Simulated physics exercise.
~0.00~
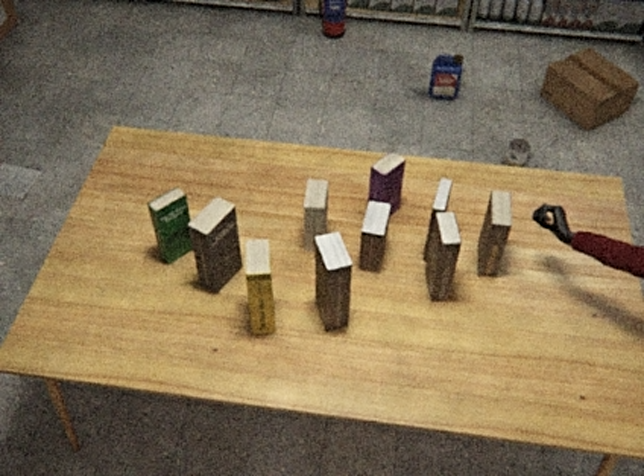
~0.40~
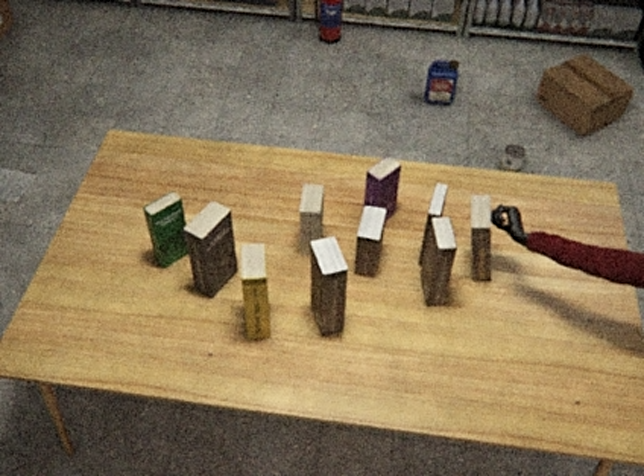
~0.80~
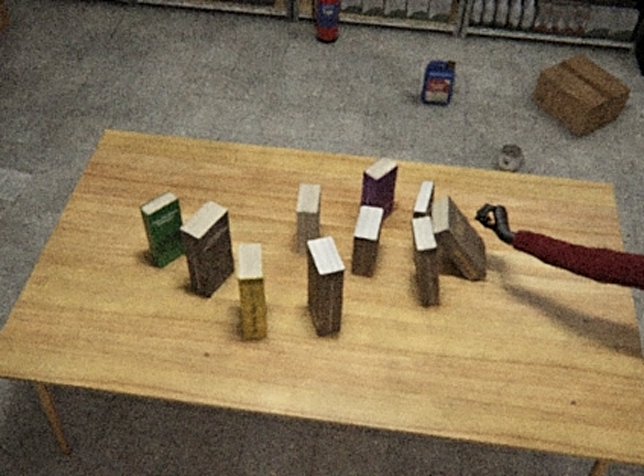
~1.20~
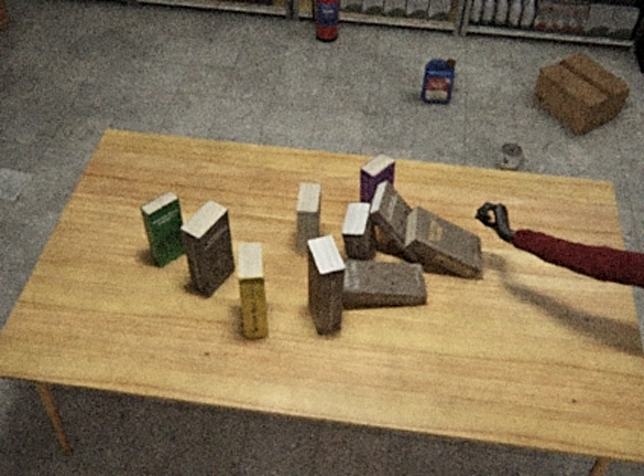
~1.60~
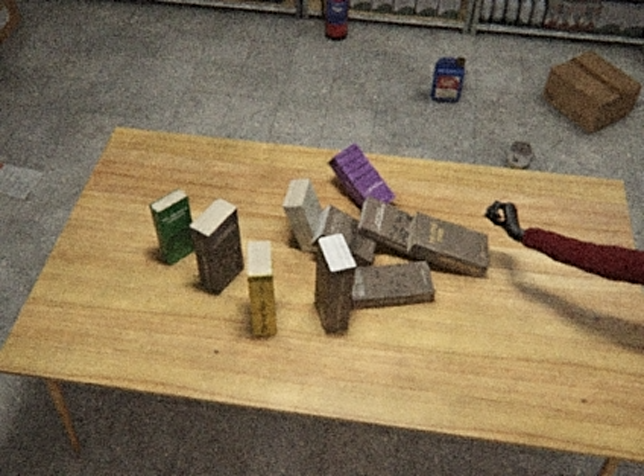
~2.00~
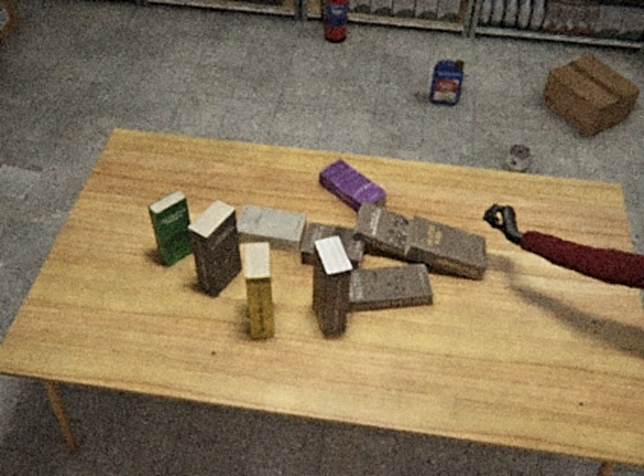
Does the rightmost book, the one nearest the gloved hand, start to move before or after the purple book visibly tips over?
The rightmost book moves before the purple book tips over. It is already leaning from the hand's push while the purple book still stands upright.
